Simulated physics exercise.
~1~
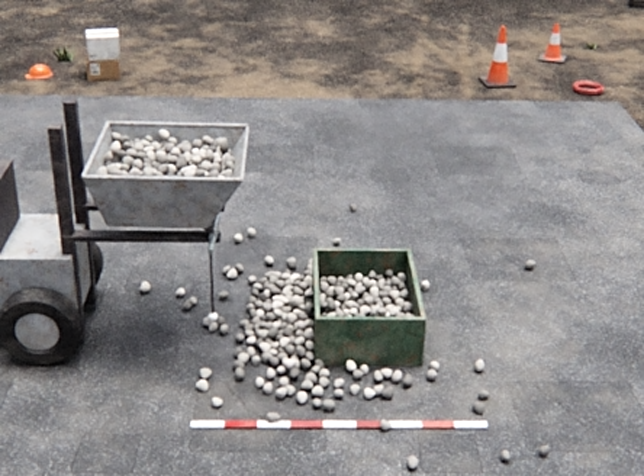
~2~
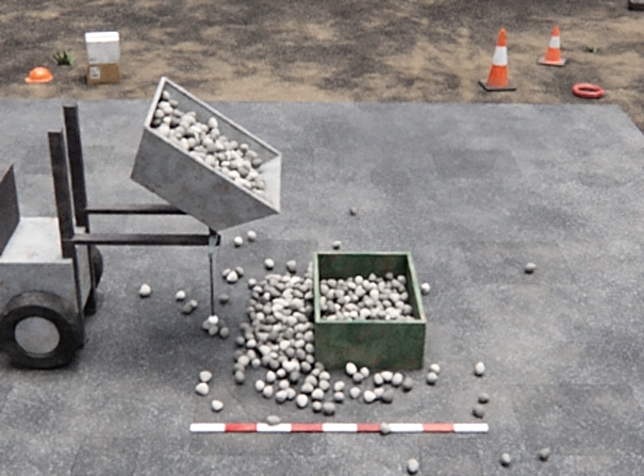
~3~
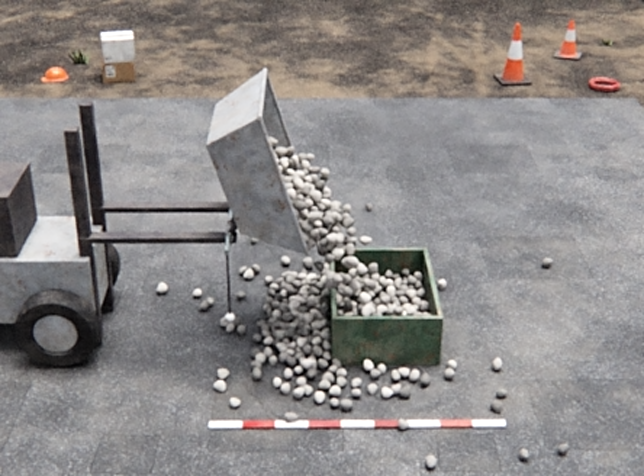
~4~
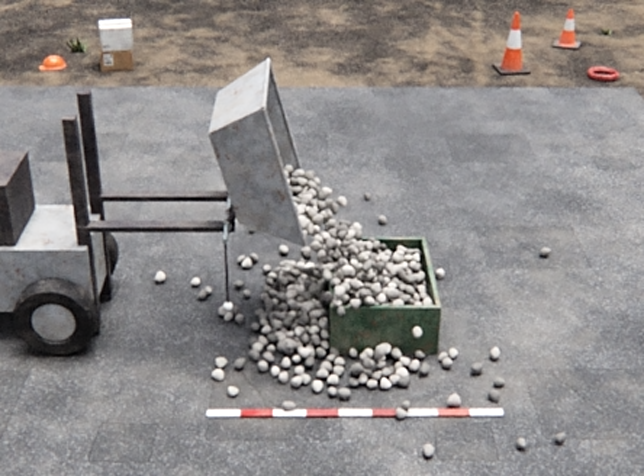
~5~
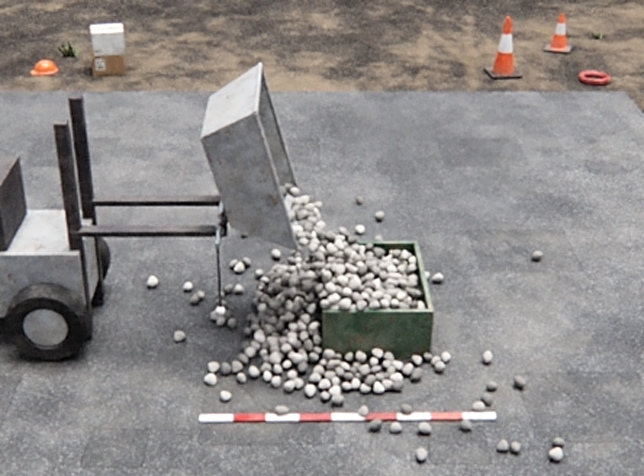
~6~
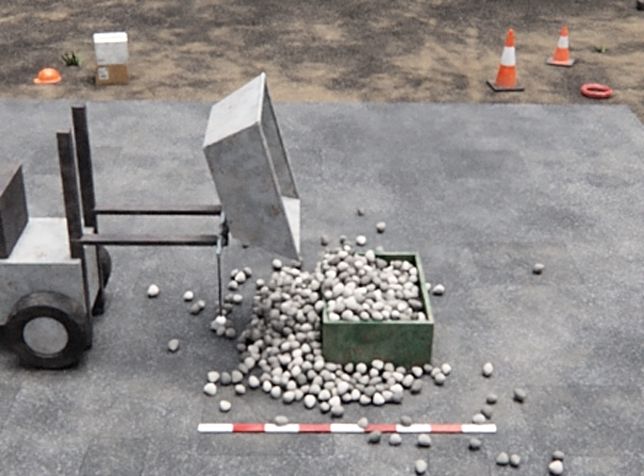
A grey skip on a fork truck tips its stones onto the pile, heaping the green bin.
